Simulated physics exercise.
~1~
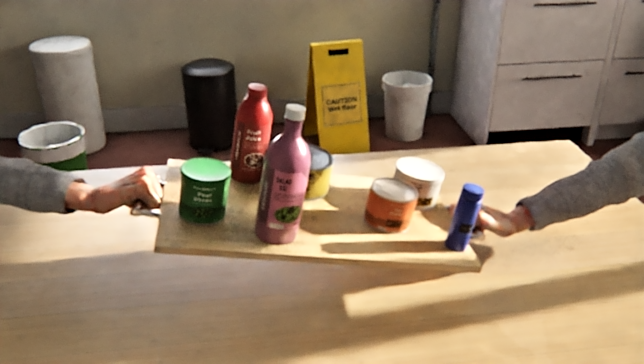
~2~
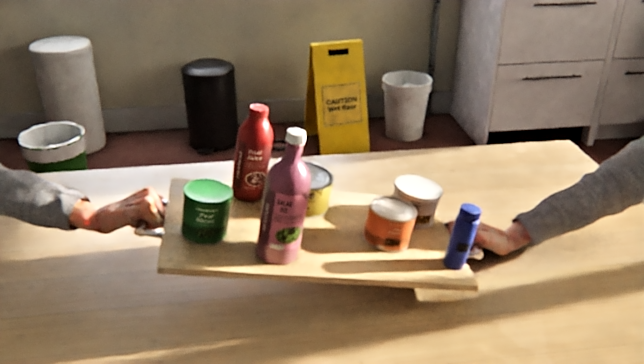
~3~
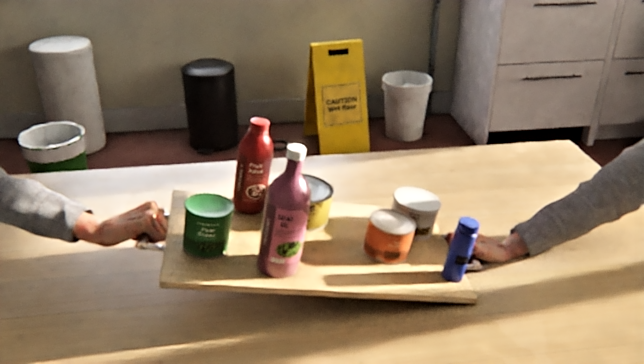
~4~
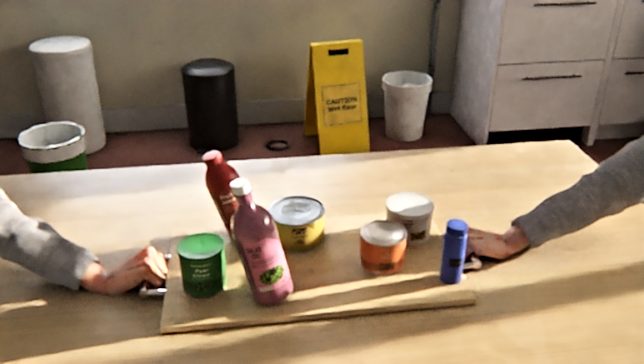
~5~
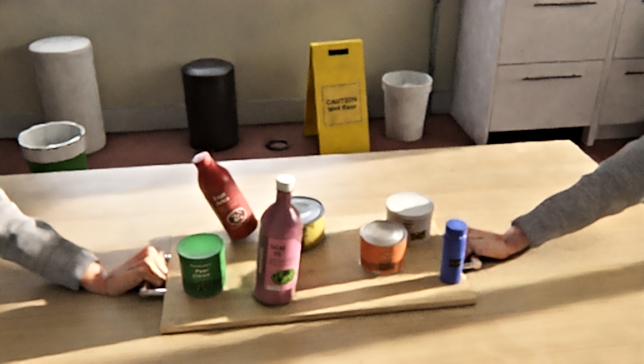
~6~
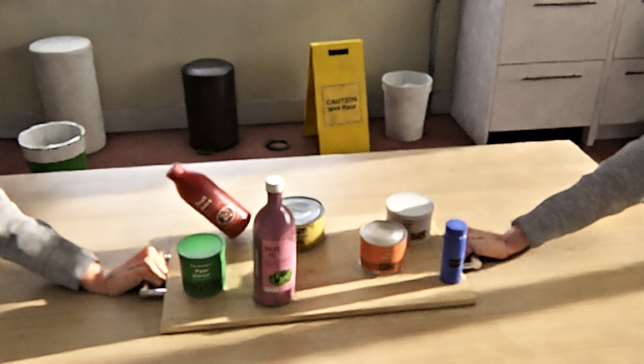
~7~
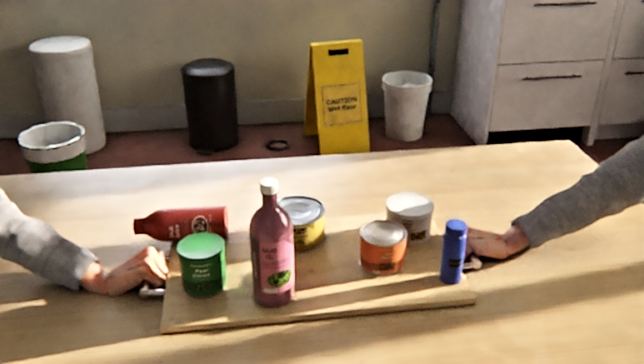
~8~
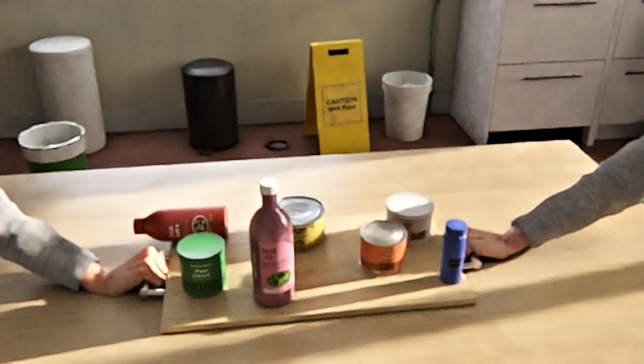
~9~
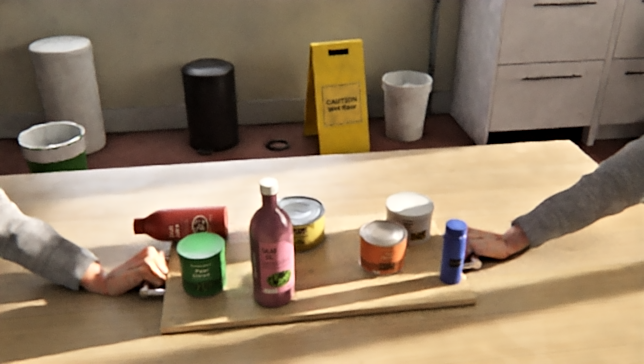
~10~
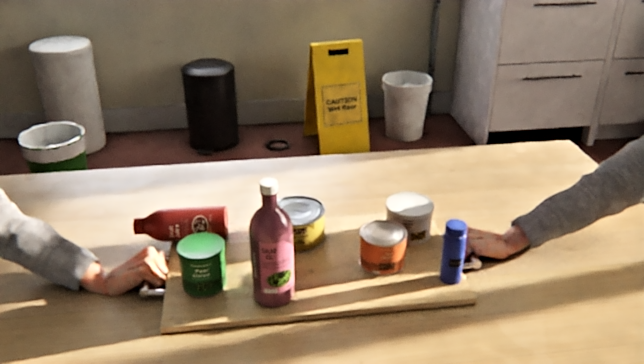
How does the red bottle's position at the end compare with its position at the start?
At the start the red bottle is standing on the board with a slight lean. By the end it is lying on its side behind the green tin.
